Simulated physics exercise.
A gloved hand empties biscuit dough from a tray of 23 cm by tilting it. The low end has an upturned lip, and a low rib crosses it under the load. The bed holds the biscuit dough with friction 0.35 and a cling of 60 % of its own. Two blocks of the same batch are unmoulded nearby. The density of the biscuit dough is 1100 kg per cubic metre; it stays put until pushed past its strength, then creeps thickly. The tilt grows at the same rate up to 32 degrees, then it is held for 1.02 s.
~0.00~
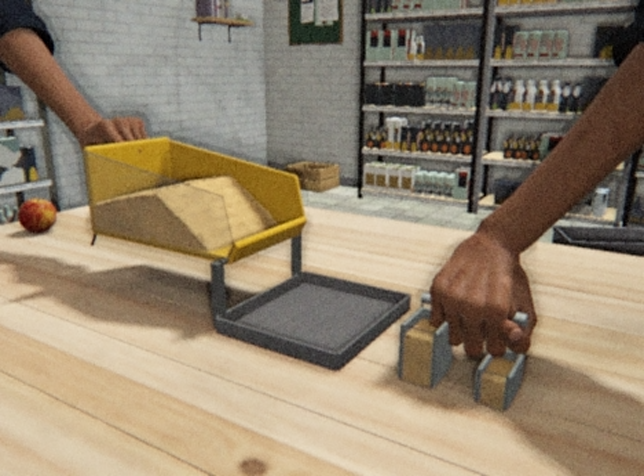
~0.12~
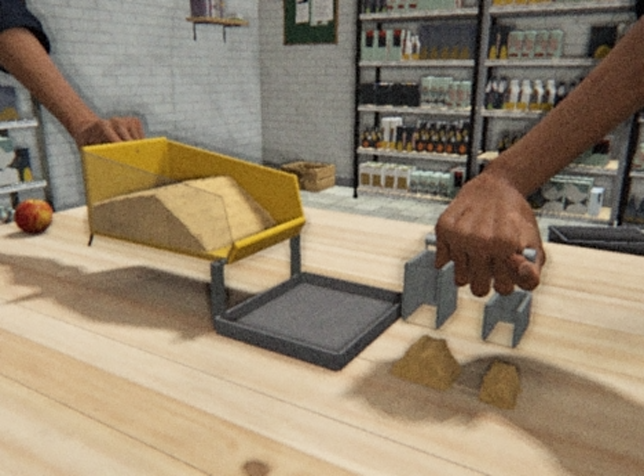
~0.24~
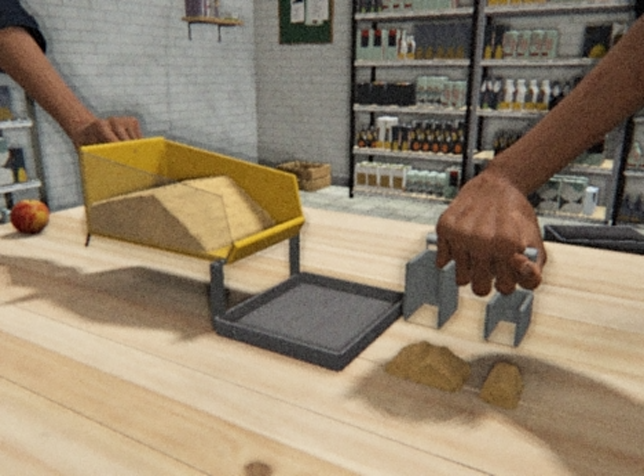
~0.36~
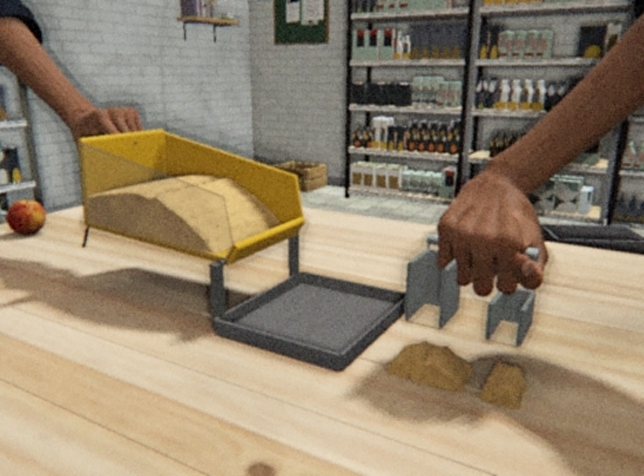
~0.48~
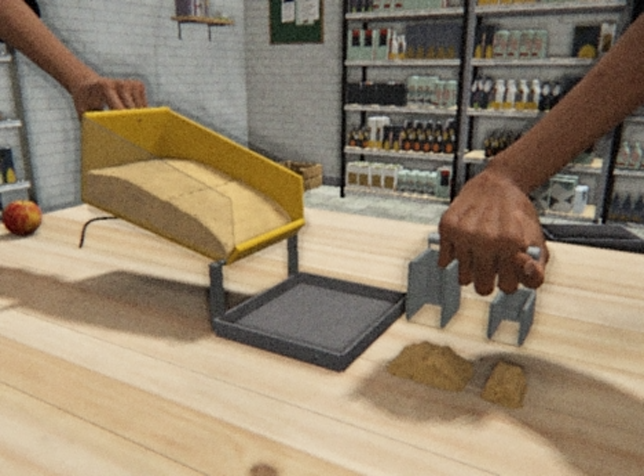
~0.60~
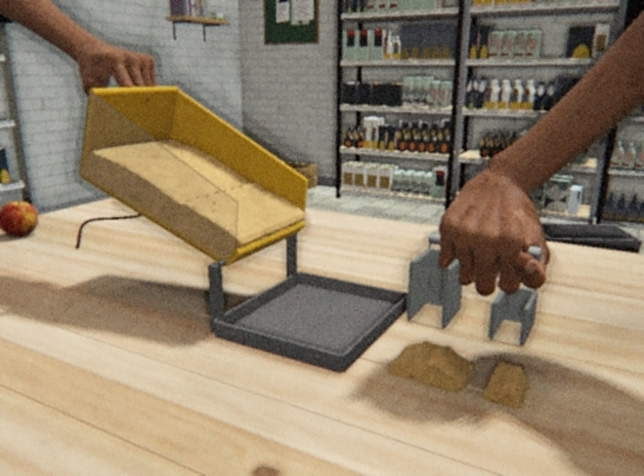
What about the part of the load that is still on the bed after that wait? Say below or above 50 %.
The result is below 50 %.
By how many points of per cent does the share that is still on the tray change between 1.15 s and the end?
About 10 %.
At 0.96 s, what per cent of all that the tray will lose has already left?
Some 50 per cent.
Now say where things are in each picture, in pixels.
The first frame shows top of the high end at (87, 151), tilt 0 degrees; leading edge of the biscuit dough at (207, 250); blocks stand 5.0 cm, 2.8 cm (left to right).
The second frame shows top of the high end at (85, 151), tilt 0 degrees; leading edge of the biscuit dough at (206, 250); blocks stand 3.3 cm, 2.3 cm (left to right).
The third frame shows top of the high end at (83, 151), tilt 0 degrees; leading edge of the biscuit dough at (206, 250); blocks stand 2.5 cm, 2.2 cm (left to right).
The fourth frame shows top of the high end at (82, 143), tilt 3 degrees; leading edge of the biscuit dough at (212, 251); blocks stand 2.5 cm, 2.1 cm (left to right).
The fifth frame shows top of the high end at (87, 118), tilt 11 degrees; leading edge of the biscuit dough at (226, 254); blocks stand 2.5 cm, 2.1 cm (left to right).
The sixth frame shows top of the high end at (95, 94), tilt 19 degrees; leading edge of the biscuit dough at (240, 241); blocks stand 2.5 cm, 2.1 cm (left to right).
After 0.77 s, the tilt is 31 degrees and 90 % is on the bed.
After 0.96 s, the tilt is 32 degrees and 62 % is on the bed.
After 1.15 s, the tilt is 32 degrees and 39 % is on the bed.
After 1.34 s, the tilt is 32 degrees and 33 % is on the bed.
After 1.85 s, at the end, the tilt is 32 degrees and 29 % is on the bed.
